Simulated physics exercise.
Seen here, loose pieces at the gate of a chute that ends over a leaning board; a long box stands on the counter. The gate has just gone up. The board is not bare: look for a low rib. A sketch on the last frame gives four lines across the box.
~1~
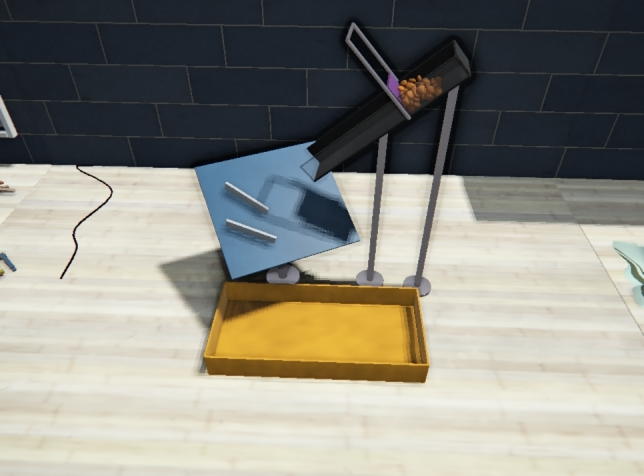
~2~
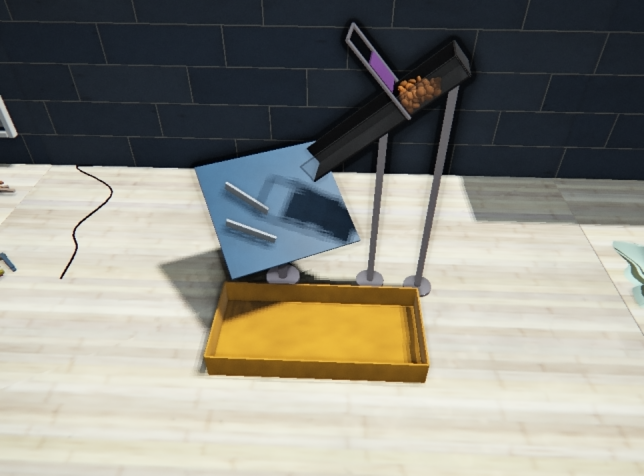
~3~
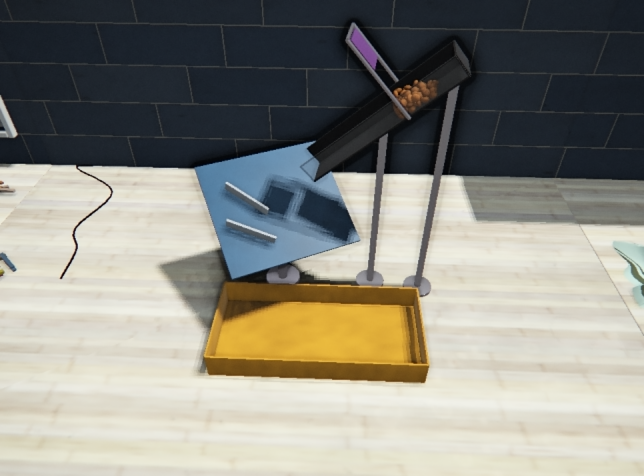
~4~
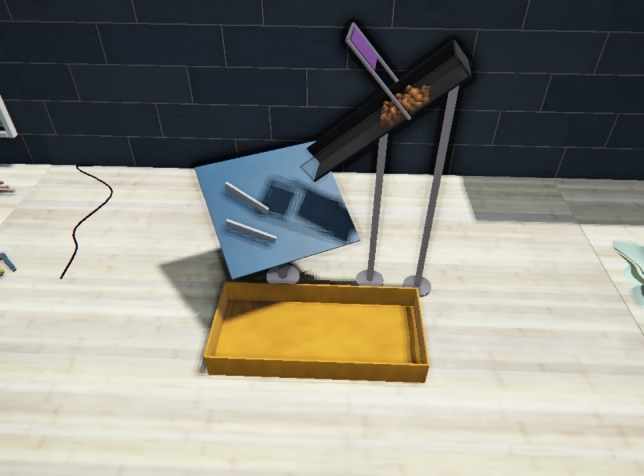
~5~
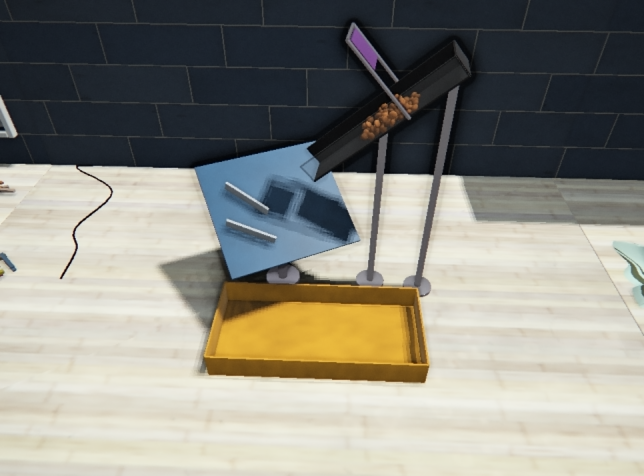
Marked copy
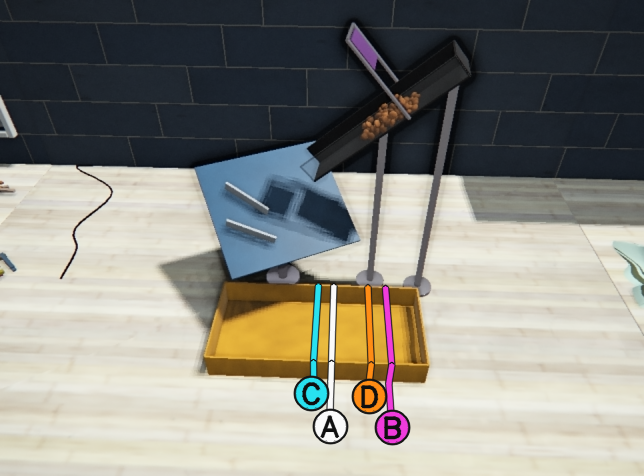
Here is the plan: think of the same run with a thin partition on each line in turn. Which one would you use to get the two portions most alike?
Line C does it best.
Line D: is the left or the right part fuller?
Left.
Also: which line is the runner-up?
The answer is A.
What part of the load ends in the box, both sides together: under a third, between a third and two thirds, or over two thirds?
Over two thirds.
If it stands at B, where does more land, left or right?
The left side.
On the marked copy, line A crosses the front rim at (331, 361); line B crosses the front rim at (391, 364); line C crosses the front rim at (313, 361); line D crosses the front rim at (371, 363).
If A is chosen, of what is caught, the bulk on the left of the divider, close to a quarter on the right.
If B is chosen, of what is caught, the whole lot on the left of the divider, none at all on the right.
If C is chosen, of what is caught, close to half on the left of the divider, close to half on the right.
If D is chosen, of what is caught, the whole lot on the left of the divider, none at all on the right.
